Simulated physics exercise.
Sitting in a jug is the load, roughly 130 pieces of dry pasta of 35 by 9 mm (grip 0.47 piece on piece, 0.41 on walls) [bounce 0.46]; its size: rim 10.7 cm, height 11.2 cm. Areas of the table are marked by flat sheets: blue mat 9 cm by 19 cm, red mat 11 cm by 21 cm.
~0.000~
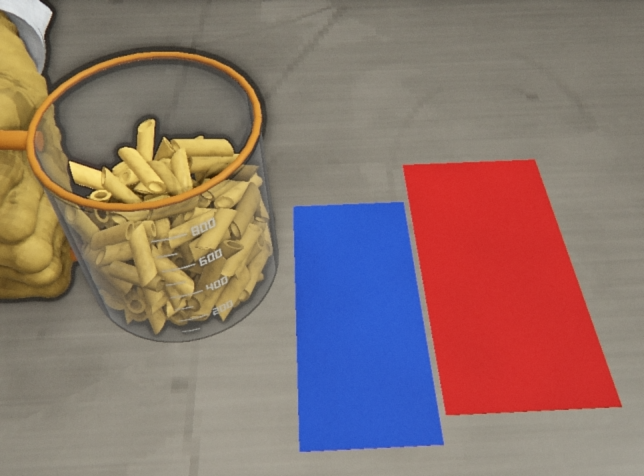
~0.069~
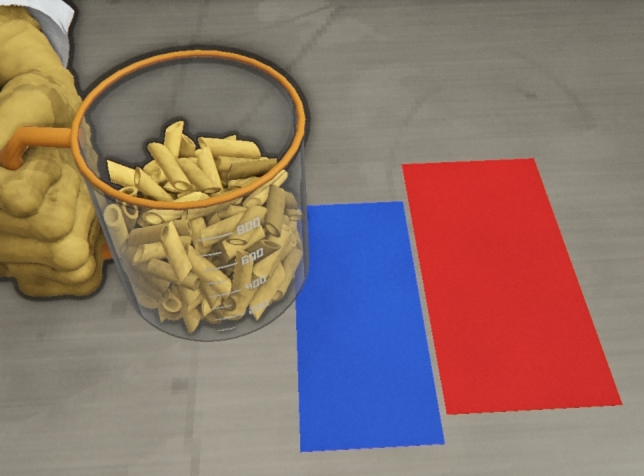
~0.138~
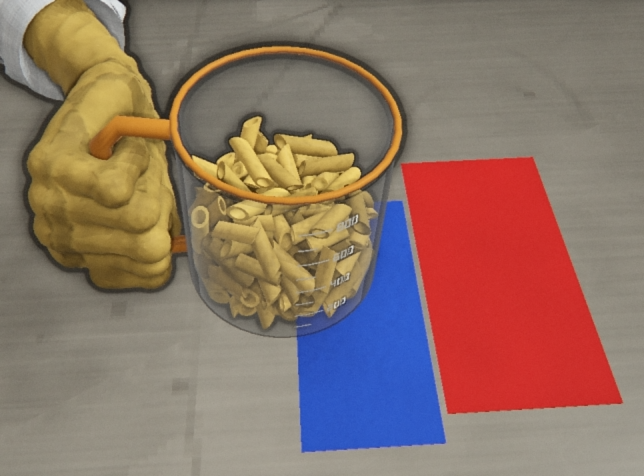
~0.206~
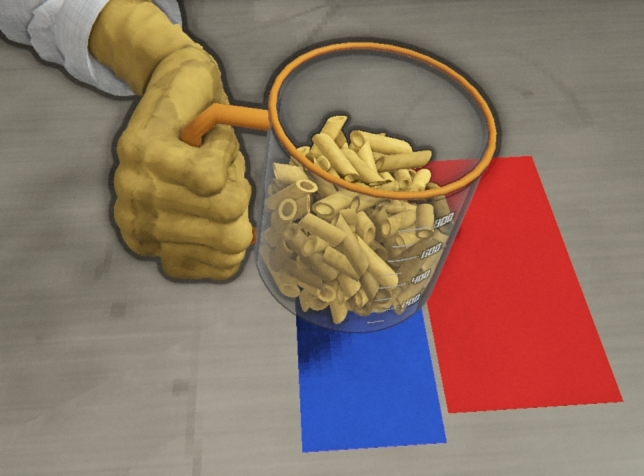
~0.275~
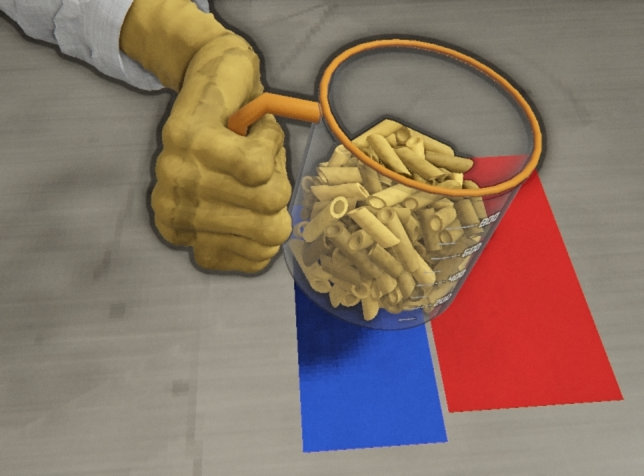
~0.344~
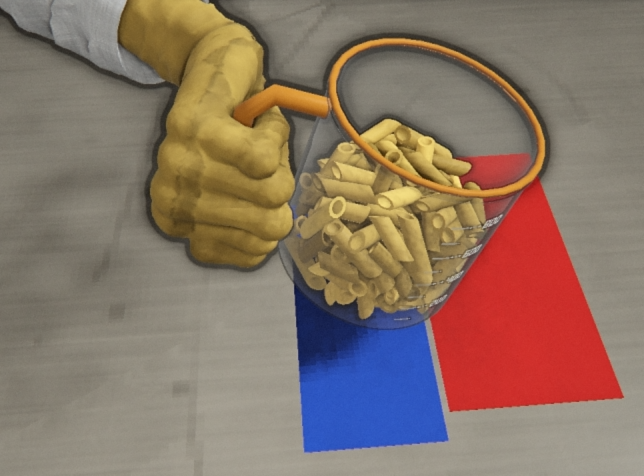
A clear jug with an orange rim and handle, filled with dry pasta tubes, slides right across a grey surface, gripped by a yellowish hand. It moves over the blue mat toward the red one, leaning gradually to the right, then tilts further as its sideways travel ceases and the pasta shifts inside.
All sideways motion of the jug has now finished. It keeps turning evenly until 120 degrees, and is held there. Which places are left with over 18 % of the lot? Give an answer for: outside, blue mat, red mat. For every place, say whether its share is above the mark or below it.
Going through them: Outside is below the mark; blue mat is below the mark; red mat is above the mark.
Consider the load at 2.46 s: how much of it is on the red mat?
It comes to some 70 in a hundred.
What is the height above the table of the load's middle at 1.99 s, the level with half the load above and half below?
It's around 10 centimetres.
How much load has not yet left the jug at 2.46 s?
Around 30 per cent is still held at that moment.
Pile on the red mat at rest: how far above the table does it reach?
The top of the heap sits close to 4.0 cm up.
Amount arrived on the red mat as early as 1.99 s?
About 0 % so far.
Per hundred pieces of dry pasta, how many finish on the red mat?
Share: Some 80 %.
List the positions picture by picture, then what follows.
The first frame shows jug at (177, 228); tilt 0 degrees; moved 0.0 cm; lip at (257, 119); top of the load at (201, 165); blue mat at (359, 310); red mat at (497, 269).
The second frame shows jug at (211, 229); tilt 1 degrees; moved 2.0 cm; lip at (300, 119); top of the load at (239, 165).
The third frame shows jug at (284, 228); tilt 4 degrees; moved 6.4 cm; low side right; lip at (396, 119); top of the load at (279, 162).
The fourth frame shows jug at (356, 217); tilt 8 degrees; moved 10.7 cm; low side right; lip at (489, 119); top of the load at (351, 159).
The fifth frame shows jug at (391, 207); tilt 12 degrees; moved 12.7 cm; low side right; lip at (533, 122); top of the load at (400, 157).
The sixth frame shows jug at (392, 202); tilt 16 degrees; moved 12.7 cm; low side right; lip at (536, 127); top of the load at (398, 158); blue mat at (358, 308); red mat at (495, 264). It turns about 55 degrees a second.
Then, at 0.98 s, tilt 50 degrees; jug 100 %; middle of all pieces on or above the table near (367, 212).
After 1.51 s, tilt 79 degrees; jug 100 %; middle of all pieces on or above the table near (361, 205).
After 1.99 s, tilt 106 degrees; jug 100 %; middle of all pieces on or above the table near (379, 210).
After 2.46 s, tilt 120 degrees; red mat 70 %, jug 30 %; middle of all pieces on or above the table near (466, 261).
By 3.8 s all is still; red mat 80 %, jug 5 %, outside 10 %, blue mat 10 %.
